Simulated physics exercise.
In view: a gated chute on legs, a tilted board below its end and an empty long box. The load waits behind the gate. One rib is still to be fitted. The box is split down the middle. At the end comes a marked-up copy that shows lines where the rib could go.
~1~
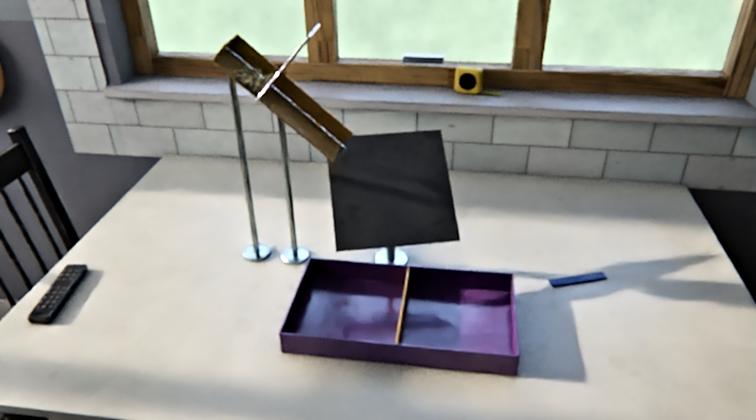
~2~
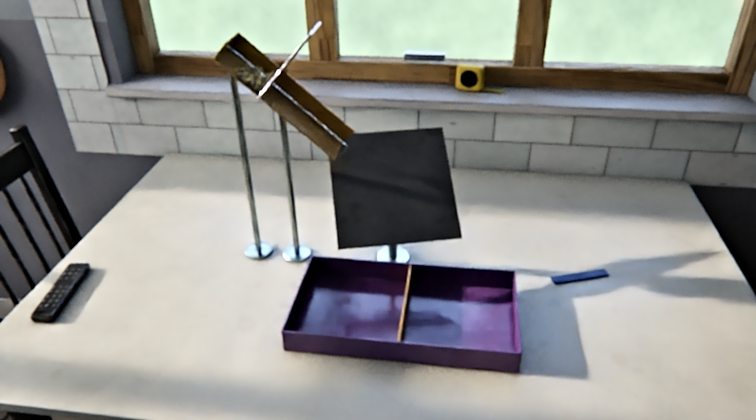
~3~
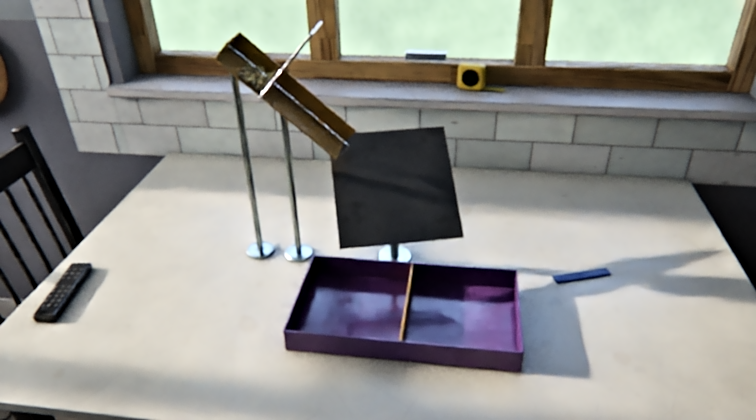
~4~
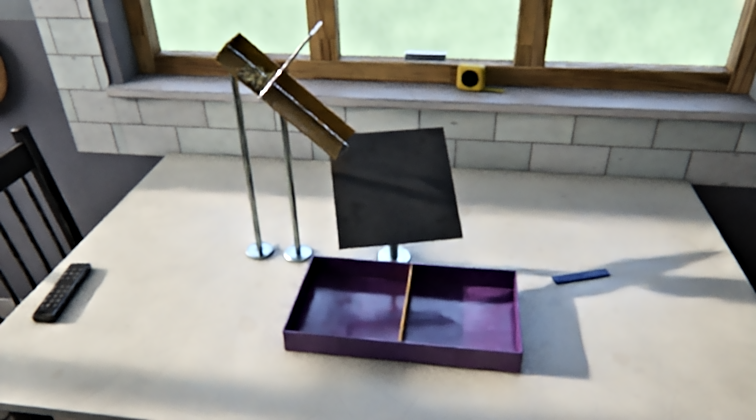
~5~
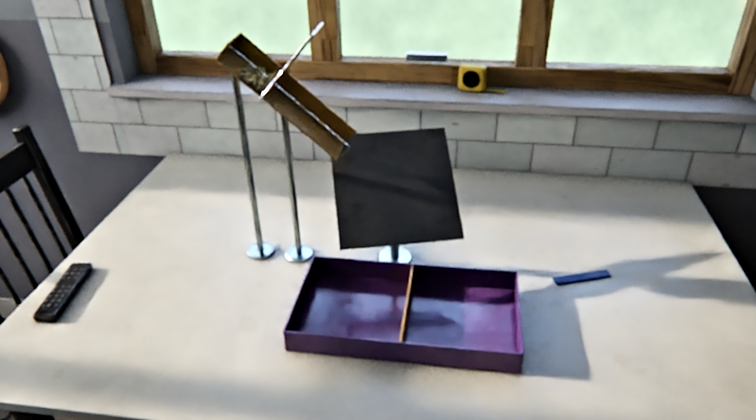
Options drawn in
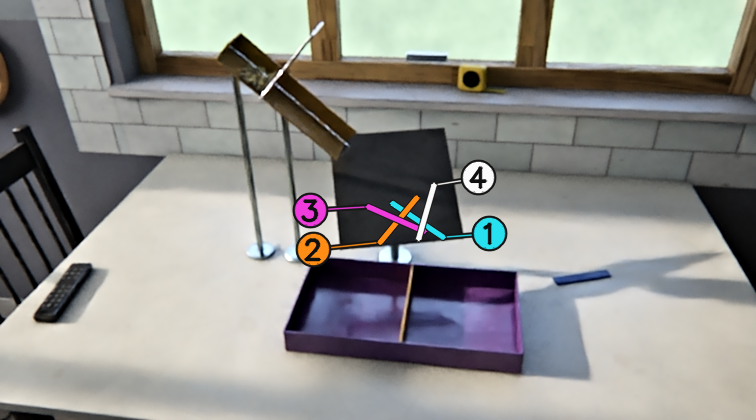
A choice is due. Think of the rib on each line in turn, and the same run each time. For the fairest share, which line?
4 beats the others.
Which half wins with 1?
More lands on the right.
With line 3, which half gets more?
The right half.
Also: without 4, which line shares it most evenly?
1.
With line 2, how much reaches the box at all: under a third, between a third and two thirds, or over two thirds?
It is over two thirds.
On the marked copy, line 1 from (392, 203) to (443, 237); line 2 from (416, 197) to (380, 242); line 3 from (368, 206) to (424, 231); line 4 from (434, 185) to (418, 238).
Choosing 1, of what is caught, roughly a quarter in the left half, roughly two thirds in the right.
Choosing 2, of what is caught, almost all in the left half, about a tenth in the right.
Choosing 3, of what is caught, just a few in the left half, almost all in the right.
Choosing 4, of what is caught, roughly half in the left half, roughly half in the right.
